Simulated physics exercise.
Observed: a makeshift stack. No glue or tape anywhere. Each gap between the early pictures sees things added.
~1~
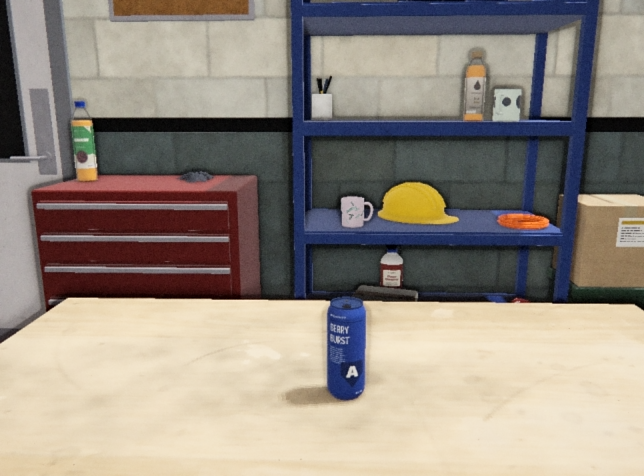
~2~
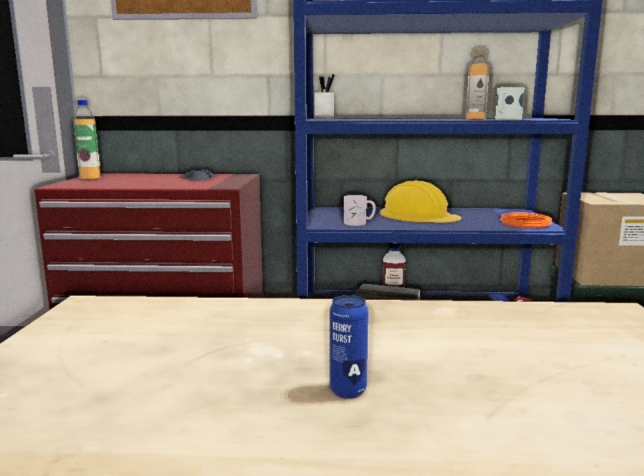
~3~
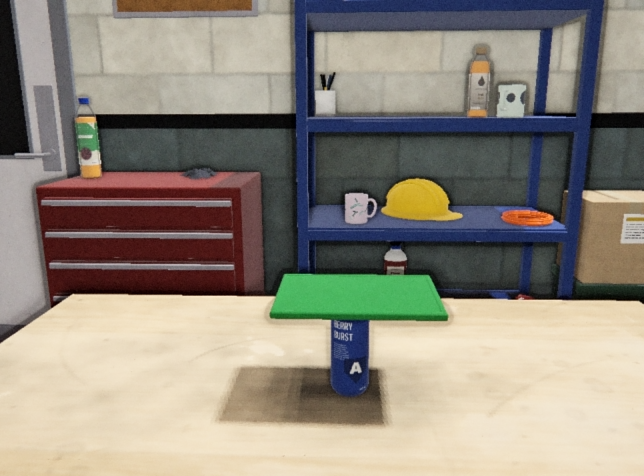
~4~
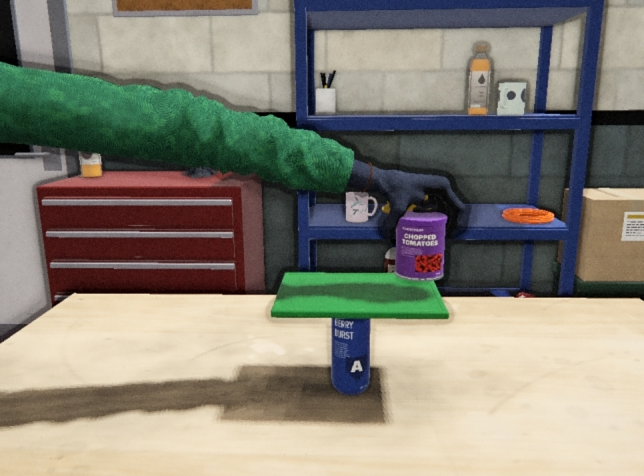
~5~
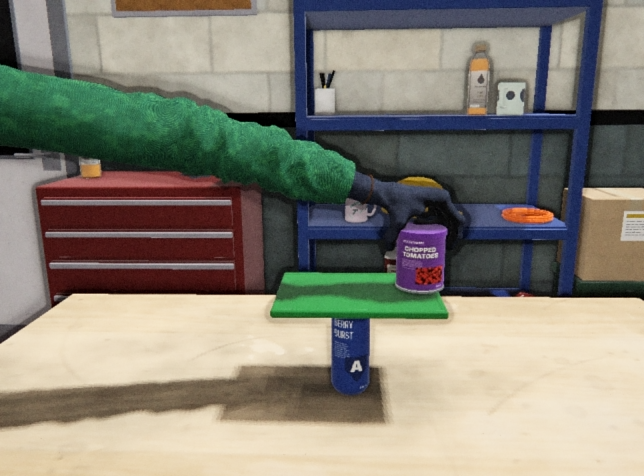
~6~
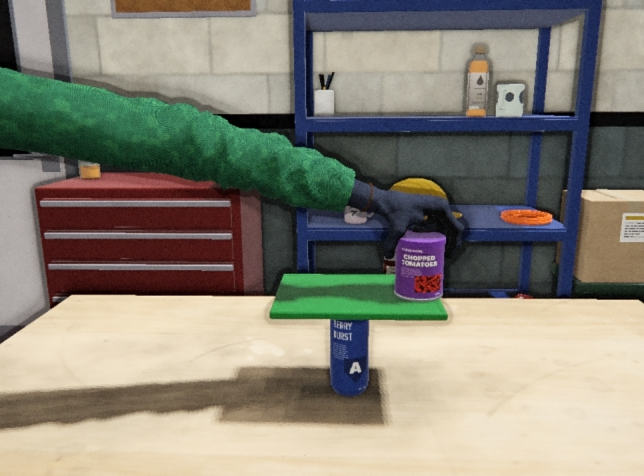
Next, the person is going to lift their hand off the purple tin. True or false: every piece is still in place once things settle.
False.
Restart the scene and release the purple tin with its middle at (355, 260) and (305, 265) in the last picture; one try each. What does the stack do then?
Result of try one is that it stays stable, and of try two that it tips over.
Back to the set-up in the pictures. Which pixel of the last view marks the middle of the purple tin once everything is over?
Roughly pixel (490, 374) in the last picture.
Then, 0.30 s later than the last frame, purple tin now fallen; green lid tilted by 54°.
Then, 0.50 s later than the last frame, green lid now fallen.
Then, 0.70 s later than the last frame, things are still on the move.
When it is over, fallen, purple tin and green lid; blue can as before. End places, in pixels of the last picture, purple tin near (490, 373). The stack comes apart.
